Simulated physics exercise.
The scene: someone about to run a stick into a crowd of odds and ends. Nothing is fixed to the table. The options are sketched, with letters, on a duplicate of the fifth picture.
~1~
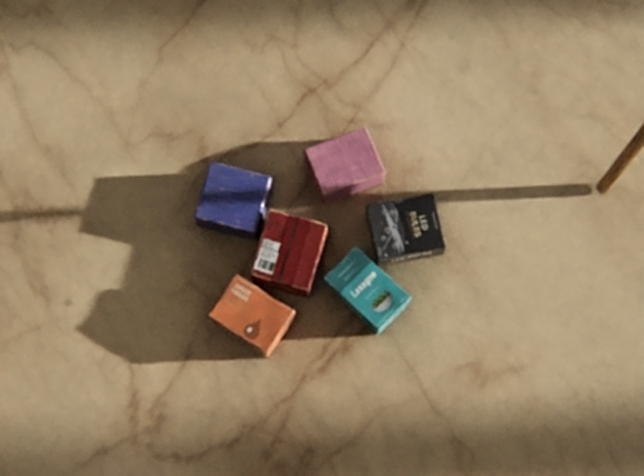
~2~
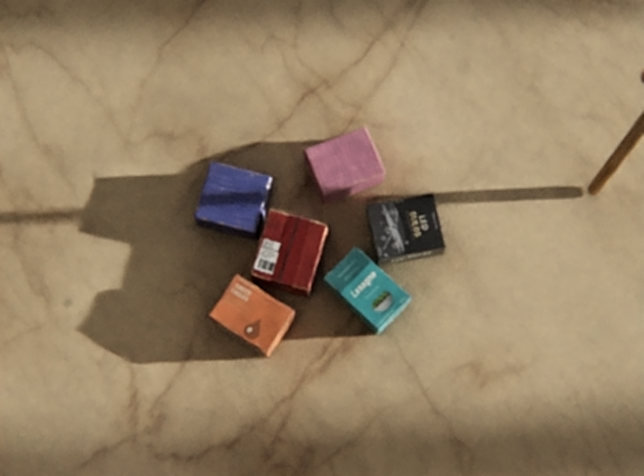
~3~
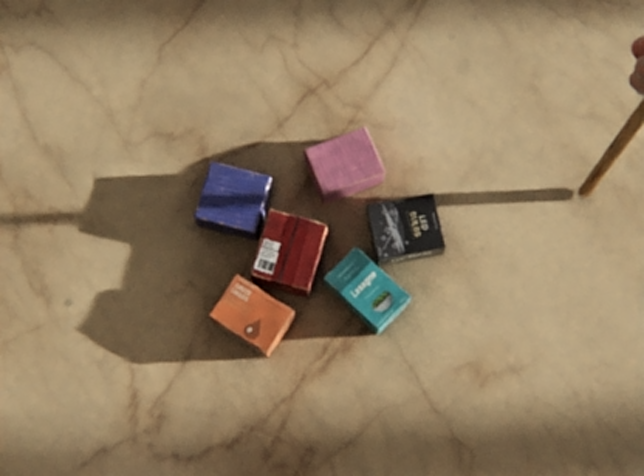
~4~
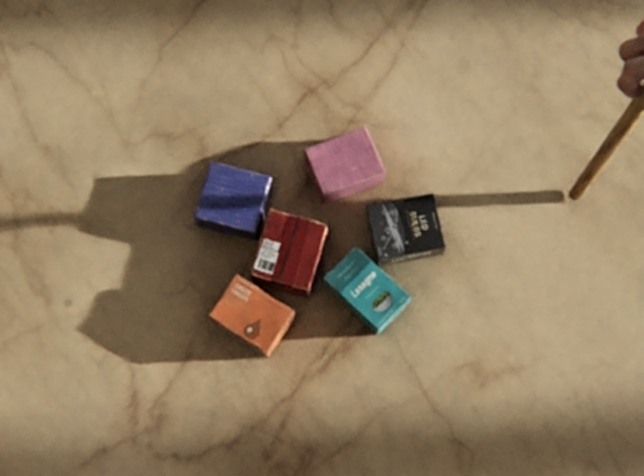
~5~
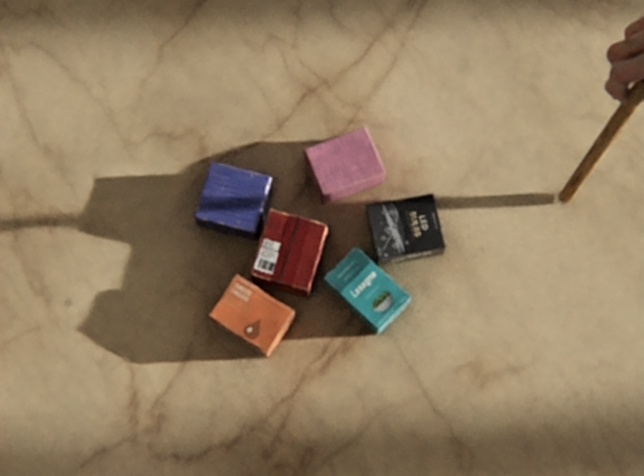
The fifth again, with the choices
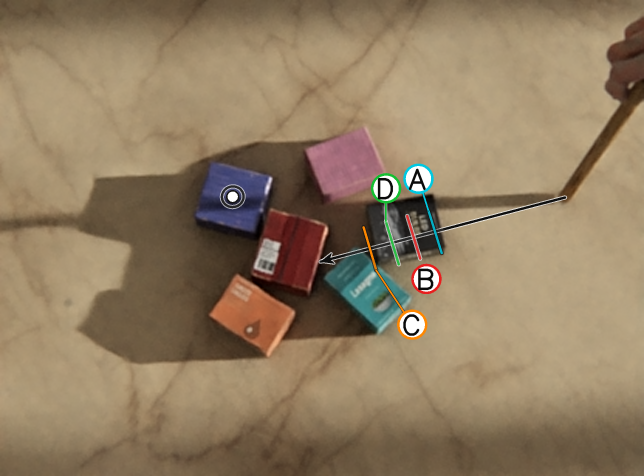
On a marbled surface, a hand moves a stick slightly left toward six small, still boxes.
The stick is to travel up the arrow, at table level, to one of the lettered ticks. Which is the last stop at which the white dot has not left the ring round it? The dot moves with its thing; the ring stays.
D.
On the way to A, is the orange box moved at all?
No.
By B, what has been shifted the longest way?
The black box has gone farthest.
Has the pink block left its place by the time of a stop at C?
No.
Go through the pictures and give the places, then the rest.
The first picture shows pink block (344, 166); red box (290, 253); black box (405, 230).
The second picture shows black box (405, 230); turquoise packet (366, 291).
The third picture shows orange box (252, 317); blue block (234, 201).
The fourth picture shows pink block (344, 166); red box (290, 253).
The fifth picture shows black box (405, 230); turquoise packet (366, 291); orange box (252, 317).
On the marked copy, A at (435, 232); B at (414, 237); C at (370, 249); D at (392, 243); the arrow from (565, 197) to (320, 262); the white dot at (232, 197).
Taking D. A third of the way, foot of the stick (502, 214).
Two thirds of the way, foot of the stick (440, 231); black box (400, 230).
When it is over, foot of the stick (392, 243); black box (352, 233); turquoise packet (358, 297); the dot is still in its ring.
As for the rest, A keeps the dot in but is short; B keeps the dot in but is short; C shifts the dotted thing to (217, 195).
